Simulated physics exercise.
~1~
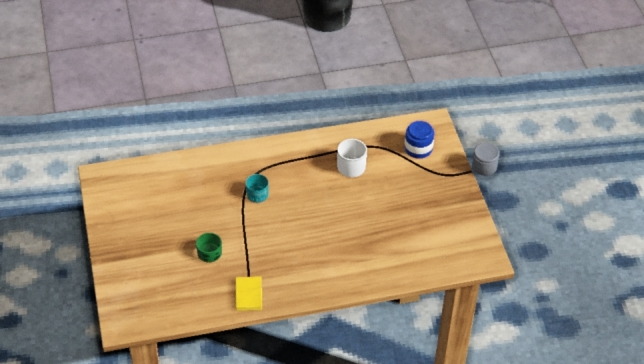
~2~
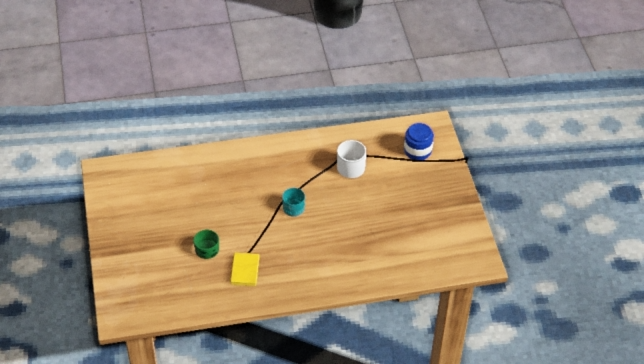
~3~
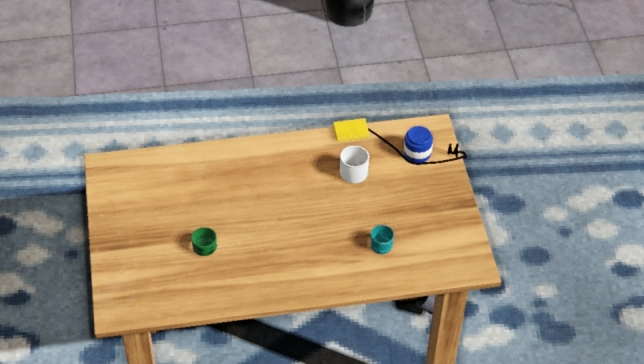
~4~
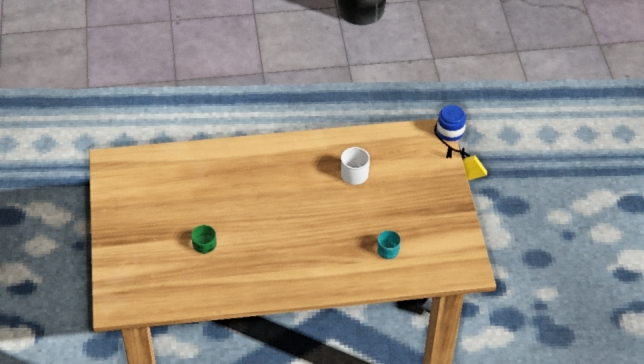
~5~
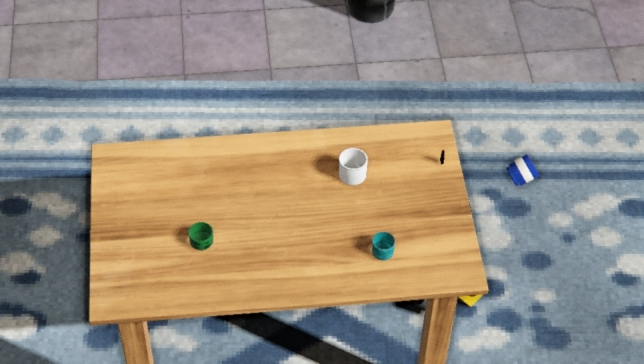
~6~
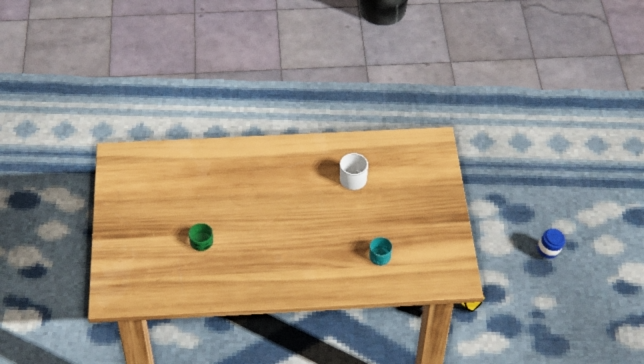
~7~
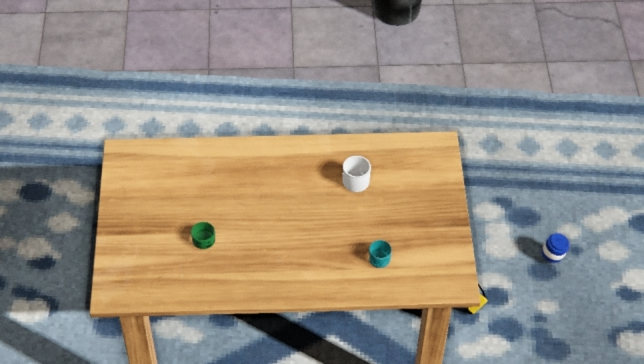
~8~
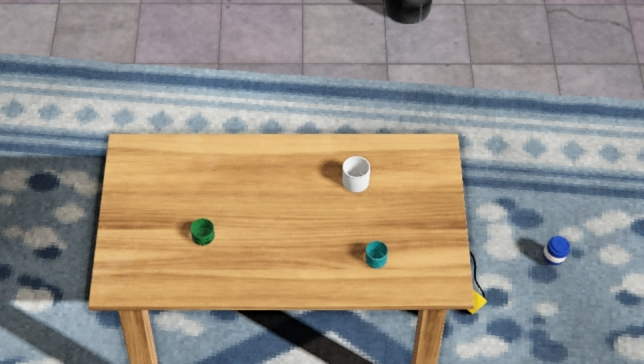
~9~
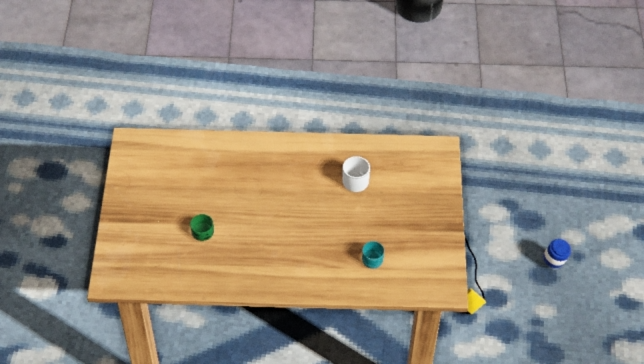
The footage shows a grey cup-like object dropping off a wooden table's right side, its dark cable dragging a yellow block past a teal cup, which shifts right. The block and a blue jar go over the edge to the rug, while the white and green mugs remain on top with the teal cup.
